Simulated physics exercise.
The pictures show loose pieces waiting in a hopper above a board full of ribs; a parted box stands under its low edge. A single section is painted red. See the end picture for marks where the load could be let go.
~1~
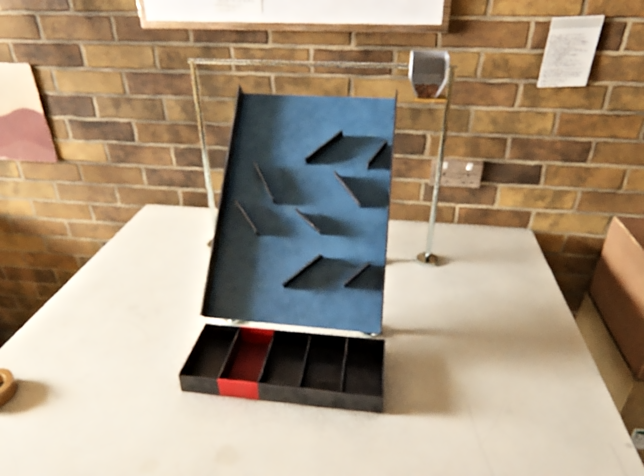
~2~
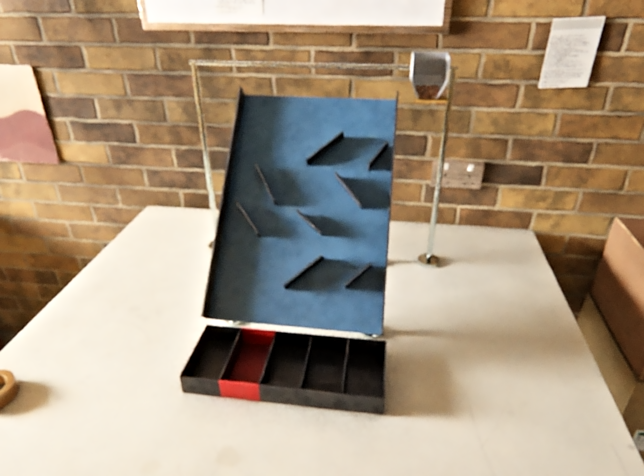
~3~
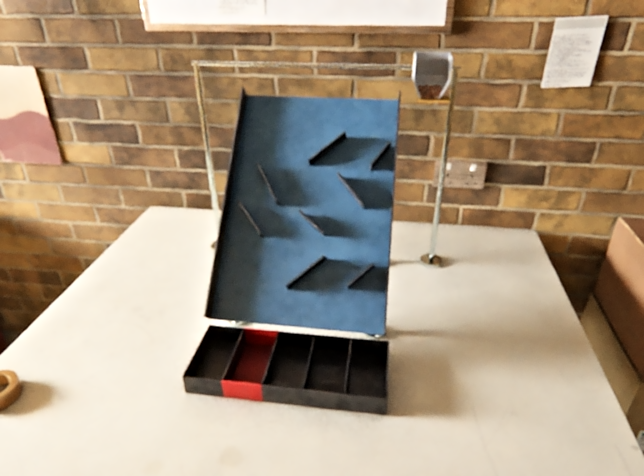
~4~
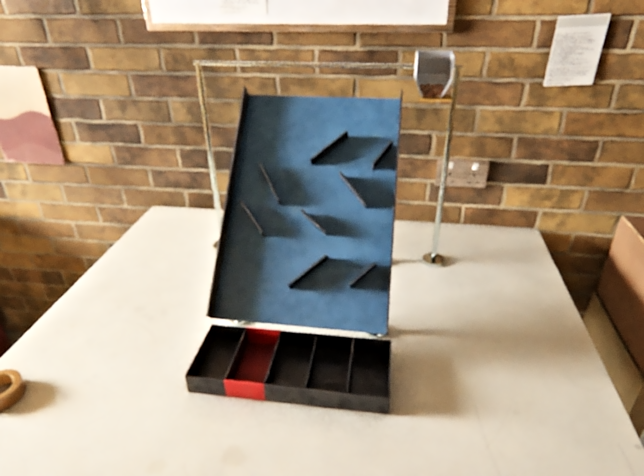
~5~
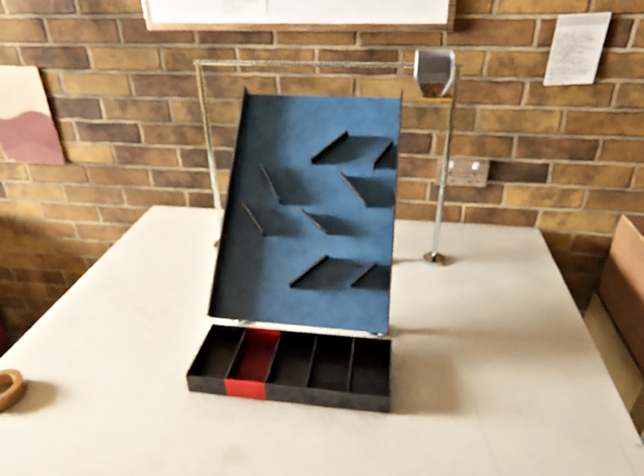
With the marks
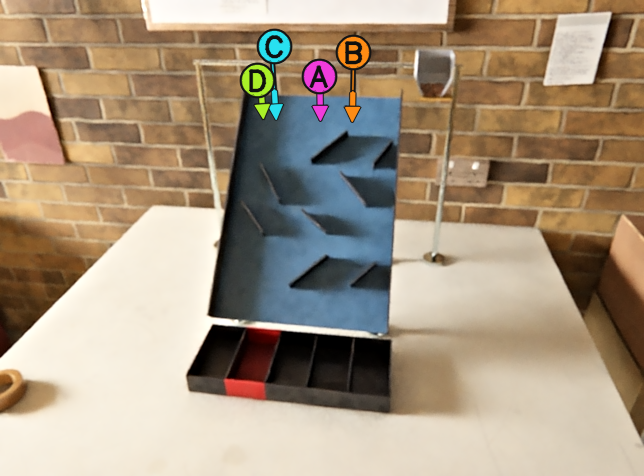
Only the view shifts very slightly, while a tilted blue board with dark ribs stands motionless on a pale table, a small metallic hopper at its upper right and a black five-part box with one red section below.
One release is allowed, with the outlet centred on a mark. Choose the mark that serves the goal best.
Mark A.
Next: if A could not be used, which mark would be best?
Mark C.
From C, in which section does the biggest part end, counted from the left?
It is the second one.
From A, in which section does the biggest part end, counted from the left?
It is the second one.
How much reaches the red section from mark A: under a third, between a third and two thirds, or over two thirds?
Over two thirds.
On the marked copy, mark A meets the board at (320, 115); mark B meets the board at (352, 116); mark C meets the board at (275, 114); mark D meets the board at (262, 113).
With A, the bulk in the red section, a small share in other sections, a small share outside the box.
With B, close to a quarter in the red section, close to two thirds in other sections.
With C, close to half in the red section, close to half in other sections.
With D, close to half in the red section, close to half in other sections.
